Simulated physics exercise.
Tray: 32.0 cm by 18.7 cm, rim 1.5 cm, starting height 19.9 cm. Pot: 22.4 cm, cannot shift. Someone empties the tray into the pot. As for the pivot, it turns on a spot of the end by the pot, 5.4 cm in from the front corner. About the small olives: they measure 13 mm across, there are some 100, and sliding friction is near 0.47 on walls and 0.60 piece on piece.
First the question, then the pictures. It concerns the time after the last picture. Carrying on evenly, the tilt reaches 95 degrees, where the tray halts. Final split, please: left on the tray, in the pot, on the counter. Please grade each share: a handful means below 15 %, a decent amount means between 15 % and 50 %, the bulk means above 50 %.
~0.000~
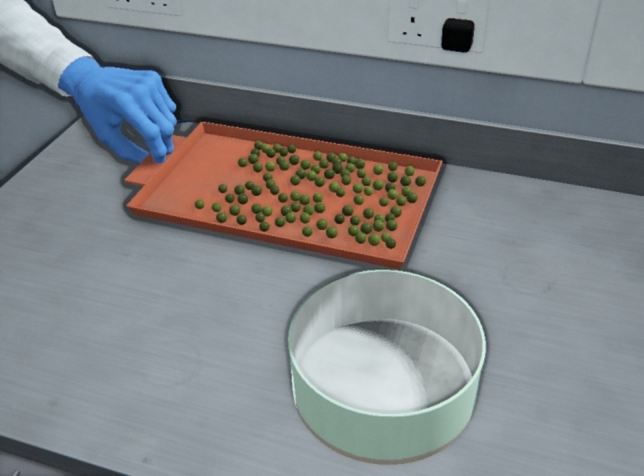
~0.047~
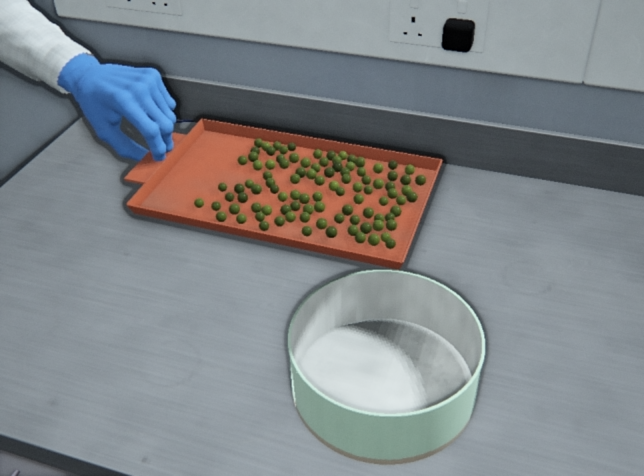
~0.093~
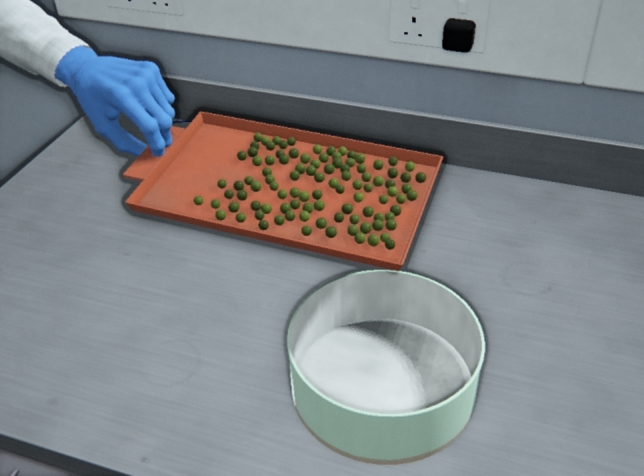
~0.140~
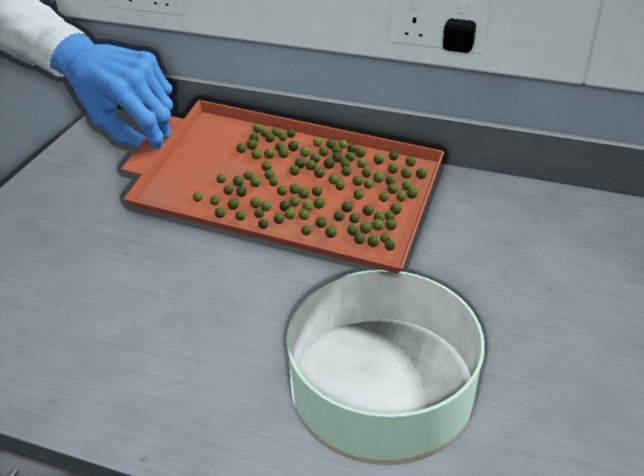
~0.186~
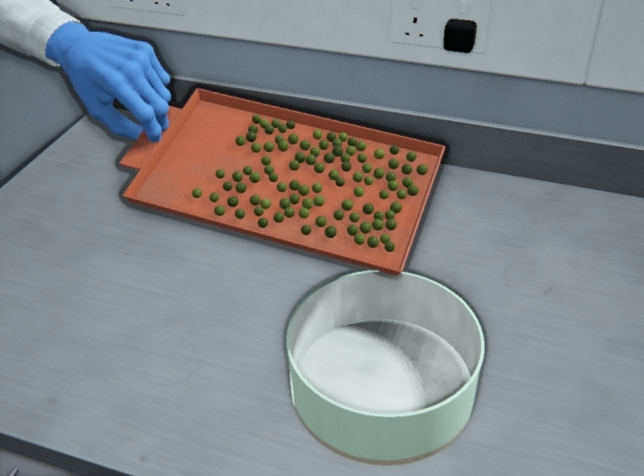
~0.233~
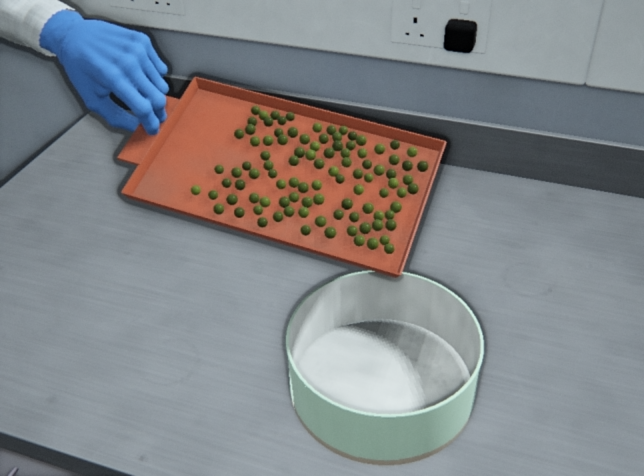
Tray: A handful, pot: The bulk, counter: A decent amount.
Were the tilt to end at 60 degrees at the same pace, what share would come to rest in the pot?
Estimate: Roughly 0 percent.
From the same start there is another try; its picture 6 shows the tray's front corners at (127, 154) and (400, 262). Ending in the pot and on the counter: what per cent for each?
You'd end with pot at 85 and counter at 15.
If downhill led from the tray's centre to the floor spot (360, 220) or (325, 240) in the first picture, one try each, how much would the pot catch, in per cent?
About 75 per cent on the first try and 95 per cent on the second.
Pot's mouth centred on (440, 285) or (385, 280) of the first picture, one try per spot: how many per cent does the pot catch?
Spot one: Some 25 per cent; spot two: Some 35 per cent.
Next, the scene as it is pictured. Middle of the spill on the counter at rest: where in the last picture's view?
Around (257, 445).
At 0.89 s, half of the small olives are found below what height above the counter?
I'd say near 22 cm.
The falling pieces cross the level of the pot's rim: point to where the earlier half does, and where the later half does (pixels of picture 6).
Earlier half close to (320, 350), later half at (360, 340) in pixels.
Then, at 0.63 s, tilt 55 degrees; the tray holds 100 %, the pot 0 %.
After 0.89 s, tilt 80 degrees; the tray holds 95 %, the pot 0 %.
After 1.26 s, tilt 95 degrees; the tray holds 25 %, the pot 25 %.
By 2.2 s all is still; tray 0 %, pot 75 %, counter 25 %.
